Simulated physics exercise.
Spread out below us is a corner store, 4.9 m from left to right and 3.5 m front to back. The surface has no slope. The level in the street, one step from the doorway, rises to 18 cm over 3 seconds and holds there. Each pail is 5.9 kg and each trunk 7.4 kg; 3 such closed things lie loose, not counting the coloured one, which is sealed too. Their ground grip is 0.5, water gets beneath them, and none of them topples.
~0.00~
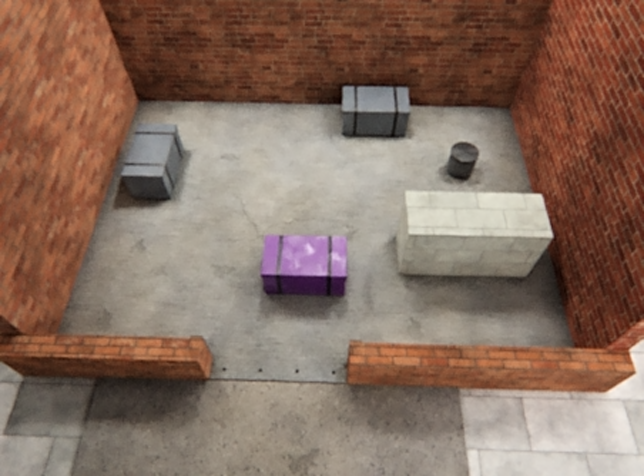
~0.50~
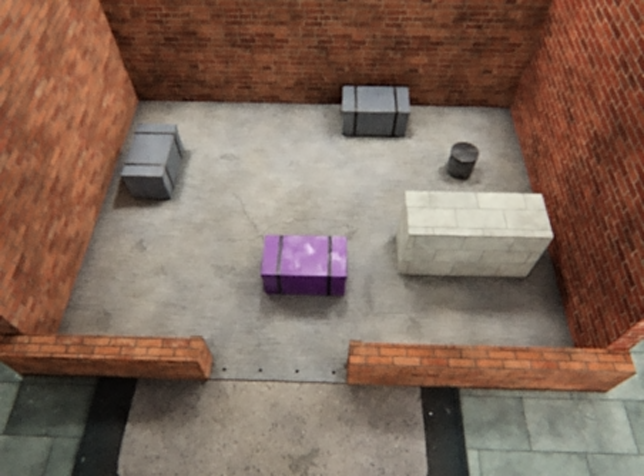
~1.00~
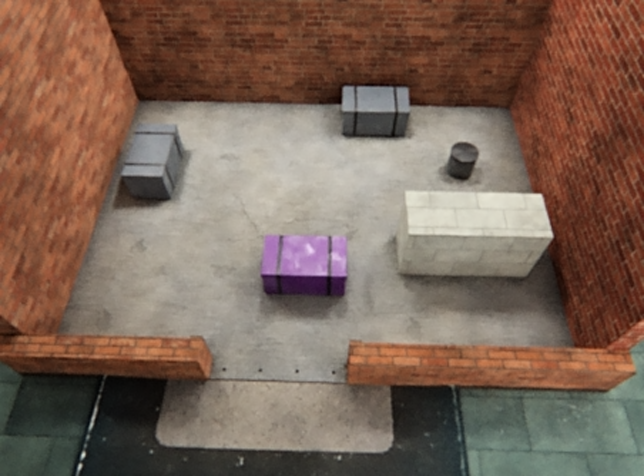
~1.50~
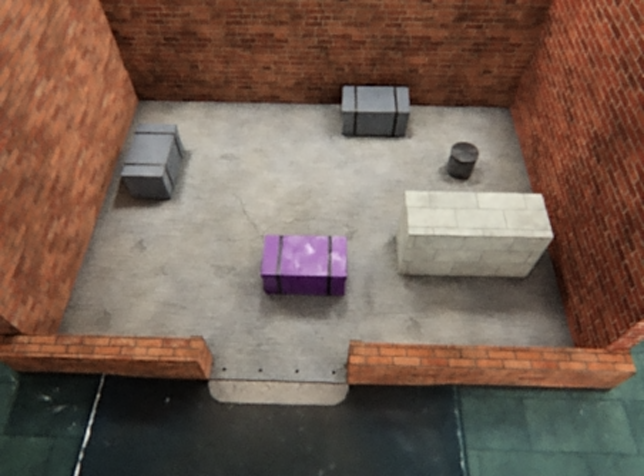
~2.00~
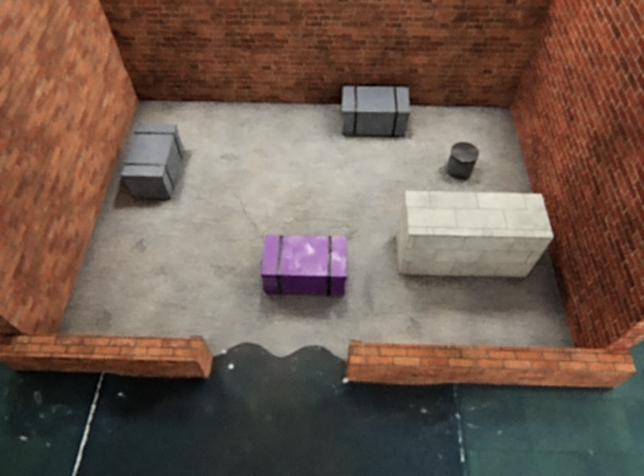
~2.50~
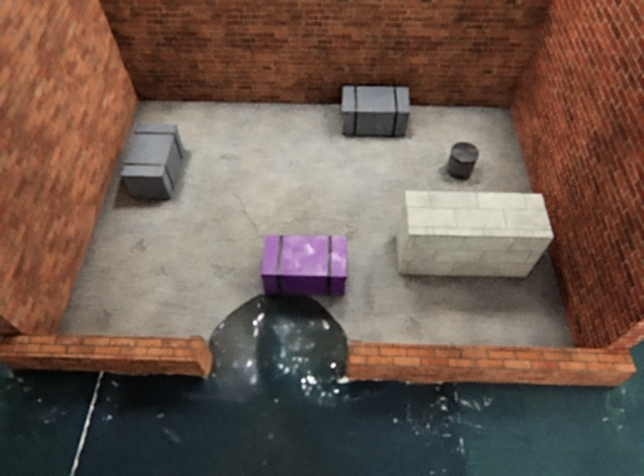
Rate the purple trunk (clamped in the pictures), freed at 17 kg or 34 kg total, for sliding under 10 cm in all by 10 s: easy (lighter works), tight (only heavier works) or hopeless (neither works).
Hopeless.
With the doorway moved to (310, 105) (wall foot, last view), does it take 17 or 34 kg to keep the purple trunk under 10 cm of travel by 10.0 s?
Short version: Only the heavy mass succeeds.
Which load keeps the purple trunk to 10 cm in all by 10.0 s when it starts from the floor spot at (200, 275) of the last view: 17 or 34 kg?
Well, must use the heavier.
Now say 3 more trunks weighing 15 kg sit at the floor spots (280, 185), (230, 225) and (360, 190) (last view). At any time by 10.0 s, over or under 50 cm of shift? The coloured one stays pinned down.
First: Inside the limit; second: Beyond the limit; third: Inside the limit.
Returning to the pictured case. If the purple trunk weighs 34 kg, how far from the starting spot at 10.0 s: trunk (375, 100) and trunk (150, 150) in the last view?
The first is 60 cm from its start, the second 140 cm.
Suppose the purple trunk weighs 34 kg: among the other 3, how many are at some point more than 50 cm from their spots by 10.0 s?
2.
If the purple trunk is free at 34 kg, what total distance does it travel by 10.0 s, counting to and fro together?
Total distance: Near 80 cm.
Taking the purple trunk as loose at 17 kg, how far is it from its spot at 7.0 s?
Shift: About 200 cm.
After 3.5 s the purple trunk would be 42 cm from its start with 17 kg and 7 cm from its start with 34 kg; 5 cm of water round it then.
After 4.5 s the purple trunk would be 120 cm from its start with 17 kg and 51 cm from its start with 34 kg; 5 cm of water round it then.
After 7.0 s the purple trunk would be 195 cm from its start with 17 kg and 72 cm from its start with 34 kg; 5 cm of water round it then.
After 10.0 s the purple trunk would be 213 cm from its start with 17 kg and 85 cm from its start with 34 kg; 8 cm of water round it then.
